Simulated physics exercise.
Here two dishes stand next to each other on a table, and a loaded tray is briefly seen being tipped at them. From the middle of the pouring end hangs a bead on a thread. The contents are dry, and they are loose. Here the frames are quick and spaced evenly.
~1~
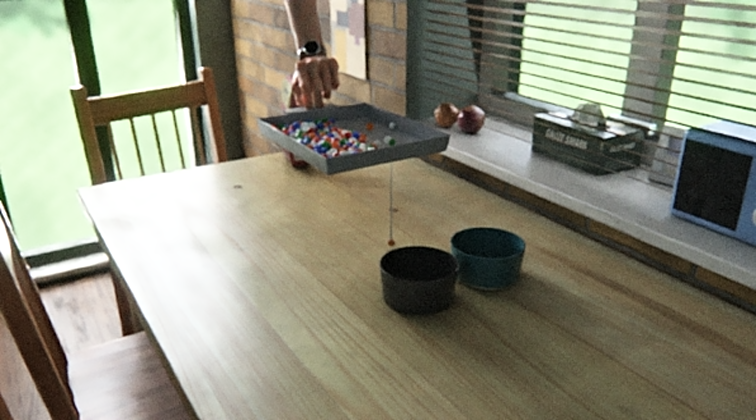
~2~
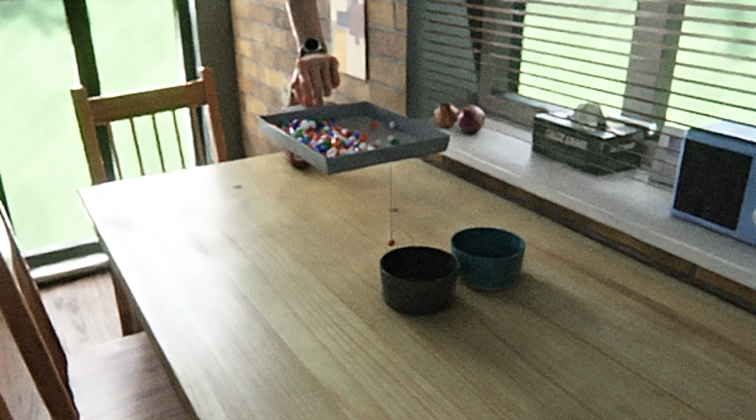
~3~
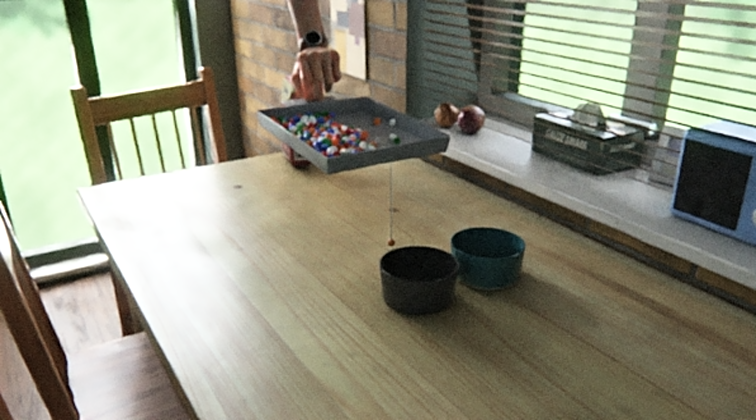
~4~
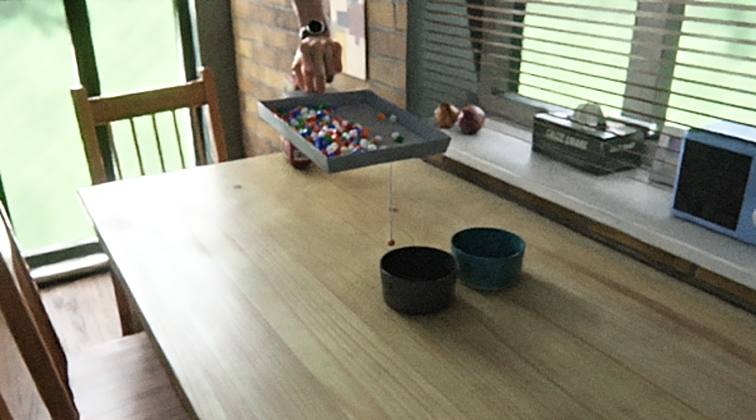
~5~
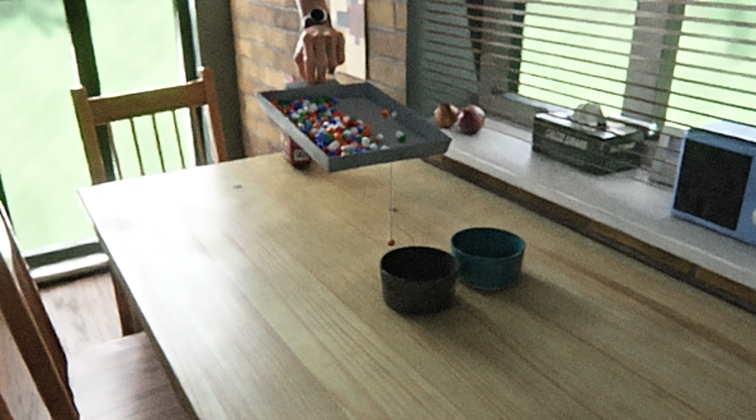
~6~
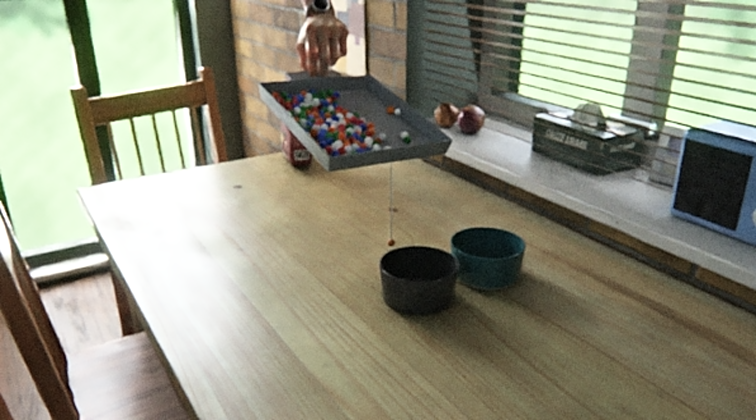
The clip opens on a hand holding a gray tray of colorful beads above a wooden table, near a dark bowl and a teal one, with a small bead hanging on a thread. The hand gradually raises the tray's far side, tilting it slightly, and the loose beads begin shifting inside.
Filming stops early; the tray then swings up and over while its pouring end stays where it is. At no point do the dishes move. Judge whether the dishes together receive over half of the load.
Caught: Above half.
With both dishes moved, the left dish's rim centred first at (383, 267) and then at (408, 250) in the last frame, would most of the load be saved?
Taking the tries in order: A major share, followed by a minor share.
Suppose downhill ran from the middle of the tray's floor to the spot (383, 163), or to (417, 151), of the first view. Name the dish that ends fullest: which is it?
It would be the left-side one to begin with, and after that the right-side one.
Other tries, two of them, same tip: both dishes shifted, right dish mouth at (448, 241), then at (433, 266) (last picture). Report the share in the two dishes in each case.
40 %, then 50 %.
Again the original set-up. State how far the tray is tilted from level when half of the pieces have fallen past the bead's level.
It is at around 95 degrees.
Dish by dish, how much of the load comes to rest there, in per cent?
For the left dish some 40 %, for the right dish some 30 %.
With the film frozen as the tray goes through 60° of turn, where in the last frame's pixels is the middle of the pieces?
Centre estimate: (384, 127).
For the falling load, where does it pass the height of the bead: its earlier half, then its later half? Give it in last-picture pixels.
Early half: (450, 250); late half: (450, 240).
Soon after the last picture, tray tipped steeply; all on the tray.
A little later, tray tipped right over; about a quarter on the tray; about a quarter in the left dish; a small part in the right dish; about a quarter outside both; about a quarter in the air.
Later still, tray tipped past a quarter turn; about a third in the left dish; about a quarter in the right dish; about a third outside both.
By the end, tray tipped past a quarter turn; about a third in the left dish; about a quarter in the right dish; about a third outside both.
